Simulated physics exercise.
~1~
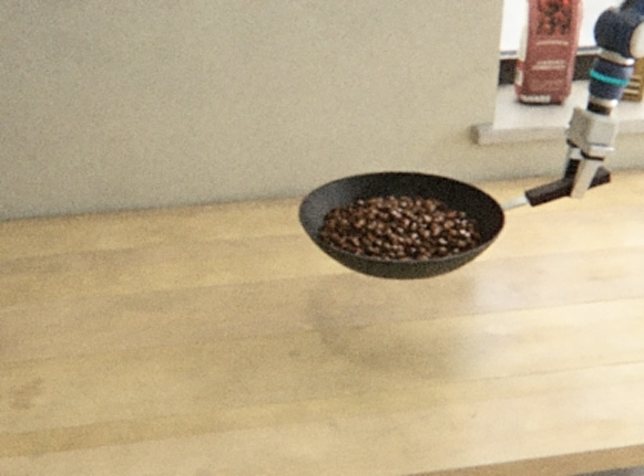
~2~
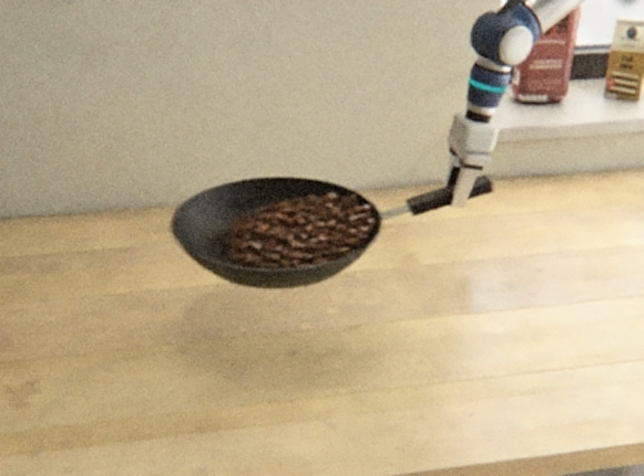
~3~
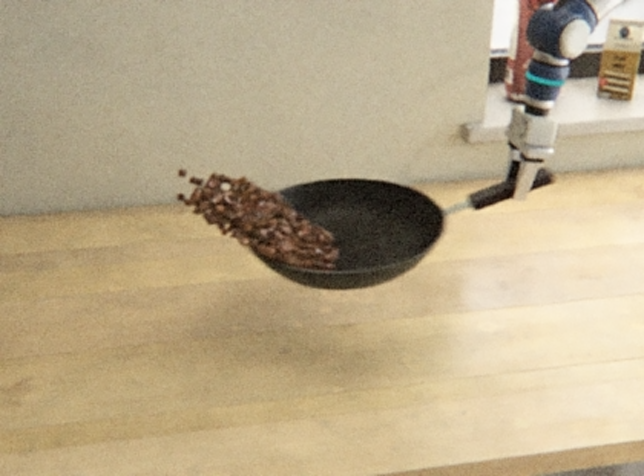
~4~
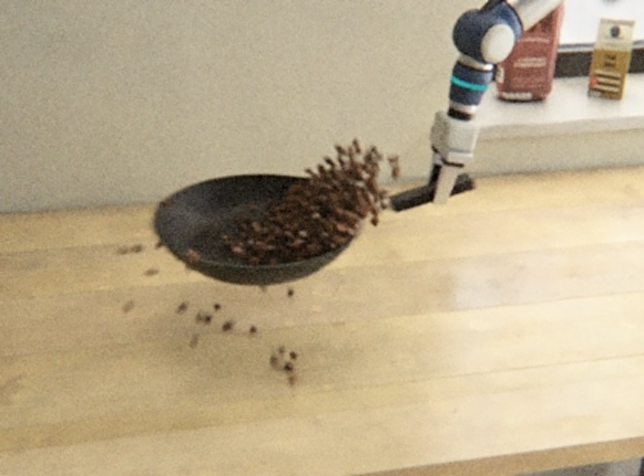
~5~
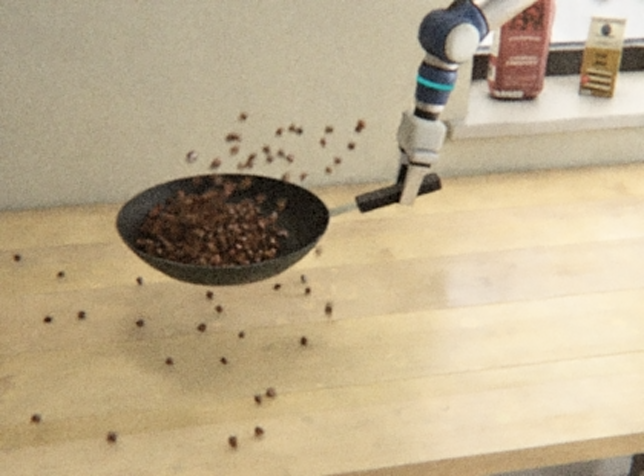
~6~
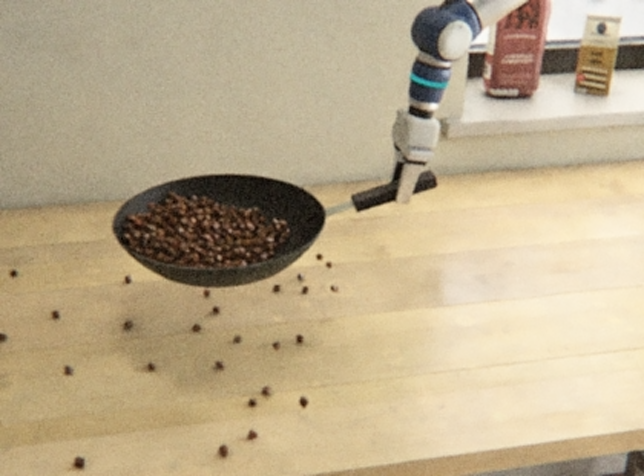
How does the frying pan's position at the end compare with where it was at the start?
The frying pan starts right of the middle of the view and ends clearly further left, still held above the table at about the same height.
